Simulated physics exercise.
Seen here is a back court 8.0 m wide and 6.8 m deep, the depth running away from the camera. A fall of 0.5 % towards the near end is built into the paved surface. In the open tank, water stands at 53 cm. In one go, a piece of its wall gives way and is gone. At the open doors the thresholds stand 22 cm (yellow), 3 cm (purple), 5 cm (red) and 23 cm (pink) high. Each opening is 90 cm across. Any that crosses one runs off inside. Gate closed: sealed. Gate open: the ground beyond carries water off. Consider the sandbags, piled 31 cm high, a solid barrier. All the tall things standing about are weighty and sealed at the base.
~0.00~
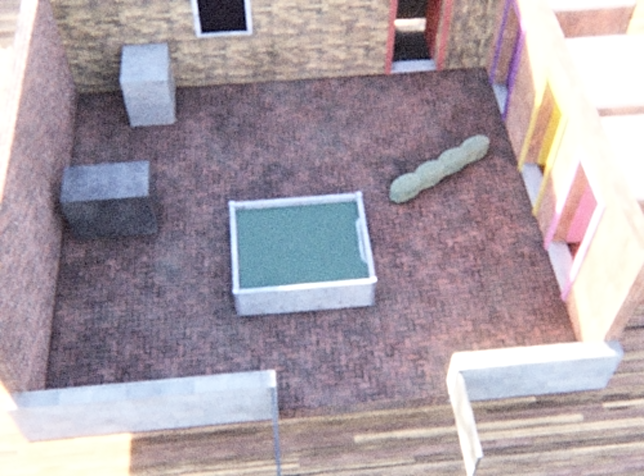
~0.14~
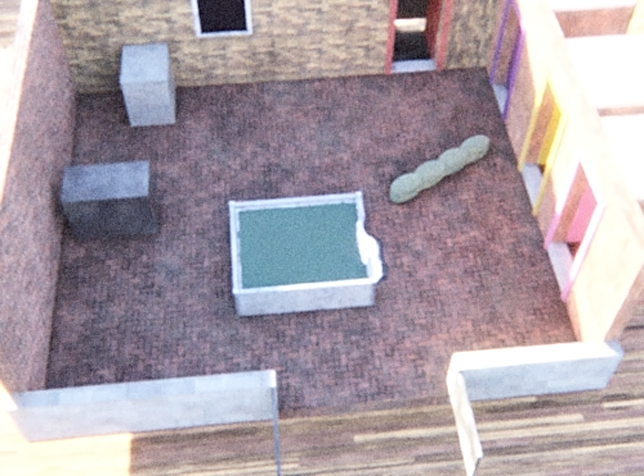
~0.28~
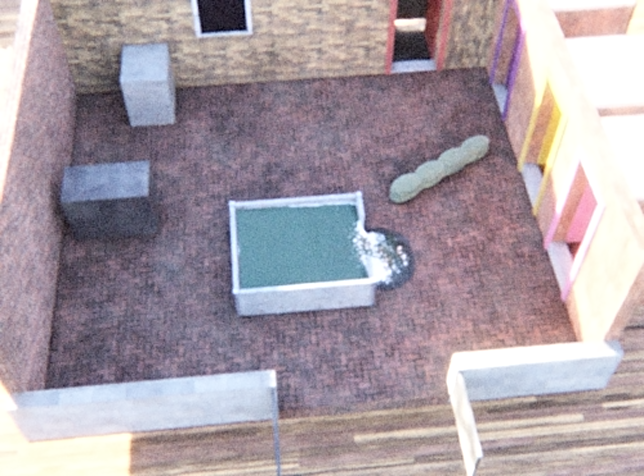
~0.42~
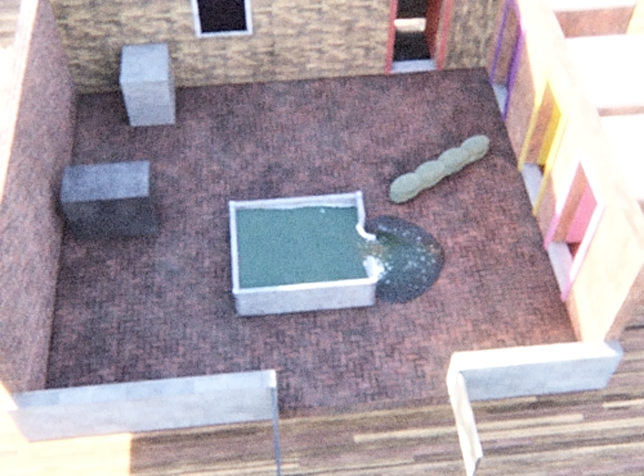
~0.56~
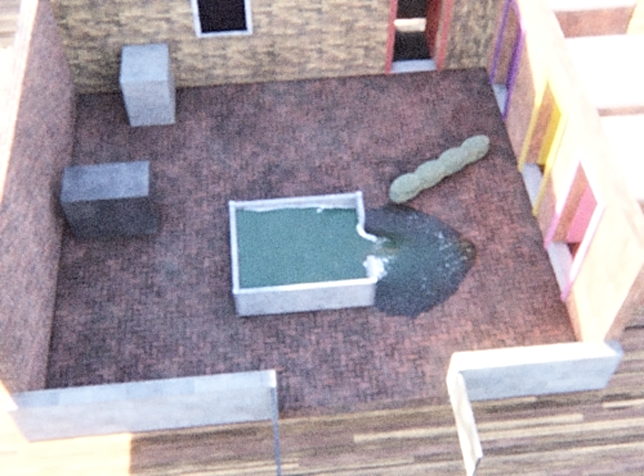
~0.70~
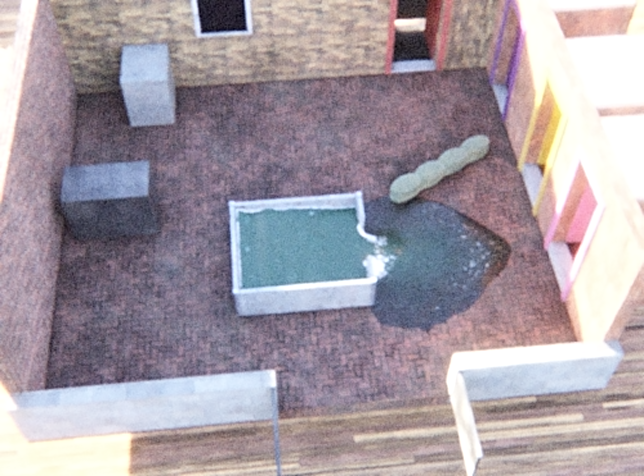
A brick-paved back court is seen from high above its open near side, the camera still. A pale-walled tank of green water sits at the centre, with two grey blocks at left, a pale green row of sandbags to its right, and purple, yellow and pink doorways along the right wall. The tank's right wall breaks open, and water pours out, foaming, and spreads rightward in a widening dark pool past the sandbags.
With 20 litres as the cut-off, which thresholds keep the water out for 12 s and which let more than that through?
Outcome: My guess is the yellow door lets through less than the limit. My guess is the purple door lets through less than the limit. My guess is the red door lets through less than the limit. My guess is the pink door lets through less than the limit.
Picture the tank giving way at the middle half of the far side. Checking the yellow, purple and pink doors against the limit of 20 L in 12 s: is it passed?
In that case, yellow door: Less than that, purple door: More than that, pink door: Less than that.
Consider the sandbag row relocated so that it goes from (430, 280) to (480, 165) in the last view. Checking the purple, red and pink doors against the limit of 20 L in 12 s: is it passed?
With that change: Purple exceeds it, red exceeds it, pink stays within.
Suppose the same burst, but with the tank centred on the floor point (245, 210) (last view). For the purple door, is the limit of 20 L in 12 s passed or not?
Then purple overshoots.
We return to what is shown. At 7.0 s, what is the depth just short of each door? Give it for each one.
In cm: Yellow 8, purple 3, red 4, pink 9.
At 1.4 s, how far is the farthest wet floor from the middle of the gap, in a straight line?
I'd say close to 3.2 m.
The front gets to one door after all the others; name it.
Looks like the red door.
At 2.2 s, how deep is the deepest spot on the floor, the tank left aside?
About 28 cm at most.
After 1.4 s water covers 15 % of the floor and is deepest (29 cm) near (371, 256); yellow door 7 cm at the sill, 0 L in, purple door not reached, red door not reached, pink door 18 cm at the sill, 0 L in.
After 2.2 s water covers 20 % of the floor and is deepest (28 cm) near (586, 367); yellow door 16 cm at the sill, 0 L in, purple door not reached, red door not reached, pink door 20 cm at the sill, 0 L in.
After 3.5 s water covers 25 % of the floor and is deepest (18 cm) near (586, 367); yellow door 14 cm at the sill, 0 L in, purple door 4 cm at the sill, 0 L in, red door not reached, pink door 13 cm at the sill, 0 L in.
After 7.0 s water covers 45 % of the floor and is deepest (13 cm) near (562, 369); yellow door 8 cm at the sill, 0 L in, purple door 3 cm at the sill, 2 L in, red door 4 cm at the sill, 3 L in, pink door 9 cm at the sill, 0 L in.
After 12.0 s water covers 70 % of the floor and is deepest (8 cm) near (586, 367); yellow door 6 cm at the sill, 0 L in, purple door 3 cm at the sill, 4 L in, red door 2 cm at the sill, 4 L in, pink door 8 cm at the sill, 0 L in.
